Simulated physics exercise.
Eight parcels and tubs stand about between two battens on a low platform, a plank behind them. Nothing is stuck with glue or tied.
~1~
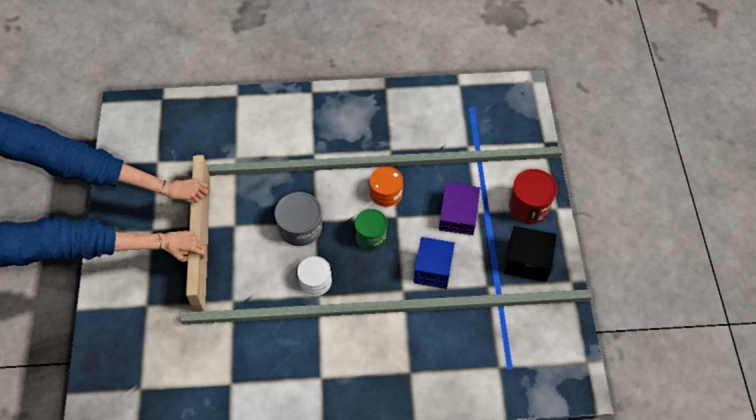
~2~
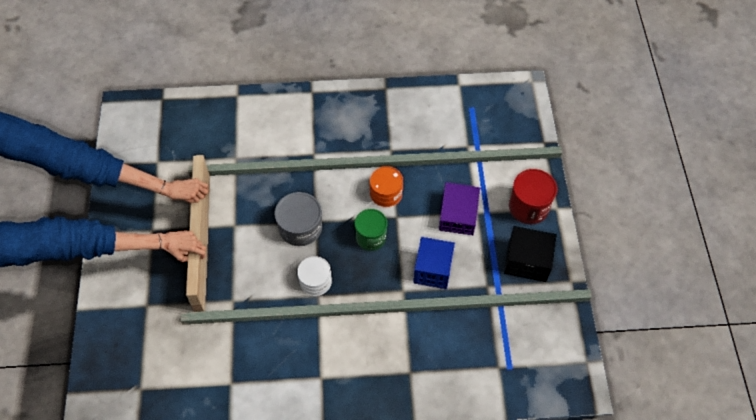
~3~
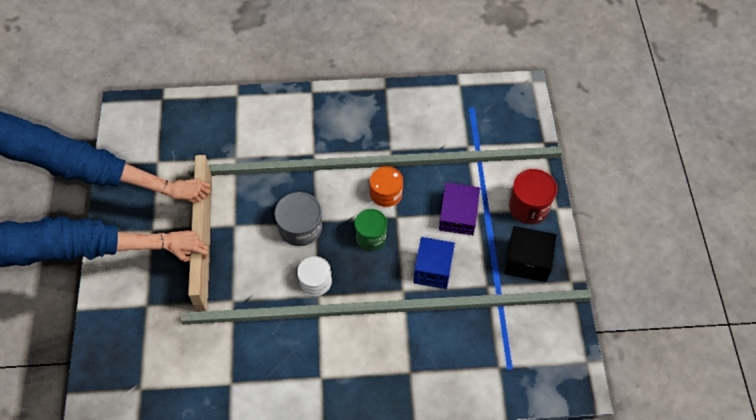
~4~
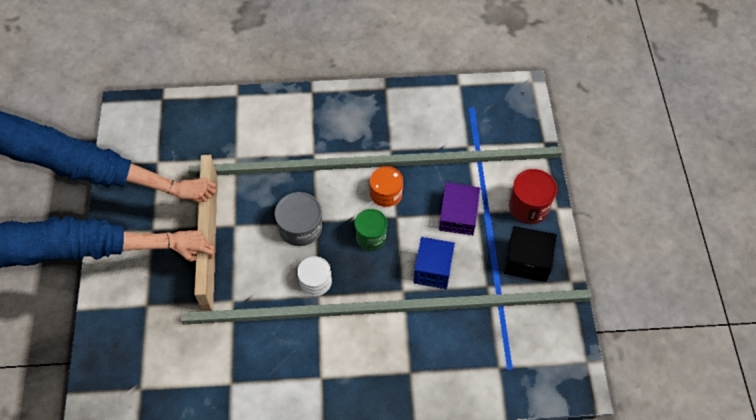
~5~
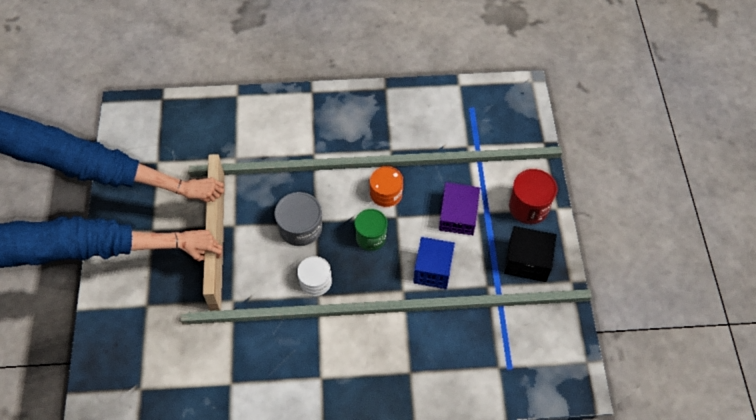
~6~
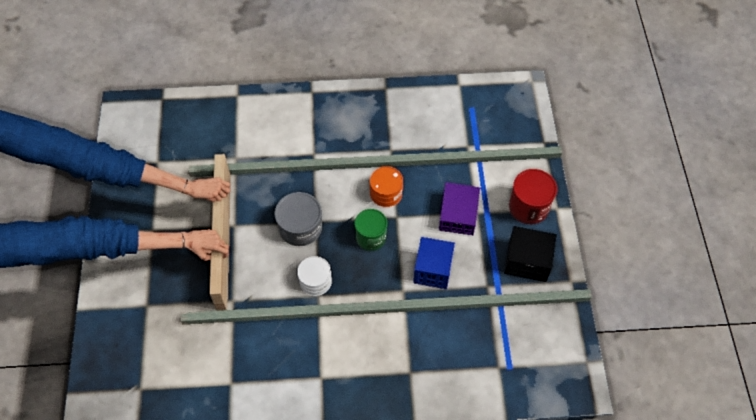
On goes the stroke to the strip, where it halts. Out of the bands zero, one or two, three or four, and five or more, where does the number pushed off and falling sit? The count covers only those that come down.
It sits at one or two.
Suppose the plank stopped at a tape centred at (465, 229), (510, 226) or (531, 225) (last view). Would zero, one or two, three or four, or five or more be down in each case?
Well, it comes out as none at all, one or two and three or four, in that order.
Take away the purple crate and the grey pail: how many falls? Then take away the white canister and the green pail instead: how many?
In the first try 0, in the other 1.
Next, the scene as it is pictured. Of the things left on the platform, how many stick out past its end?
The count is 1.
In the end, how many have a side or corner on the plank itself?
The figure is 4.
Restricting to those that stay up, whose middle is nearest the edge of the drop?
Nearest at the end: The black crate.
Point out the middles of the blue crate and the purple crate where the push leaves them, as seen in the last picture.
Look around (547, 267) for the first and around (549, 201) for the second.
Early on, none off yet; red pail at rest near (532, 197); black crate at rest near (530, 254); purple crate at rest near (459, 209).
Finally, the number that fall off is one or two; lost, red pail.
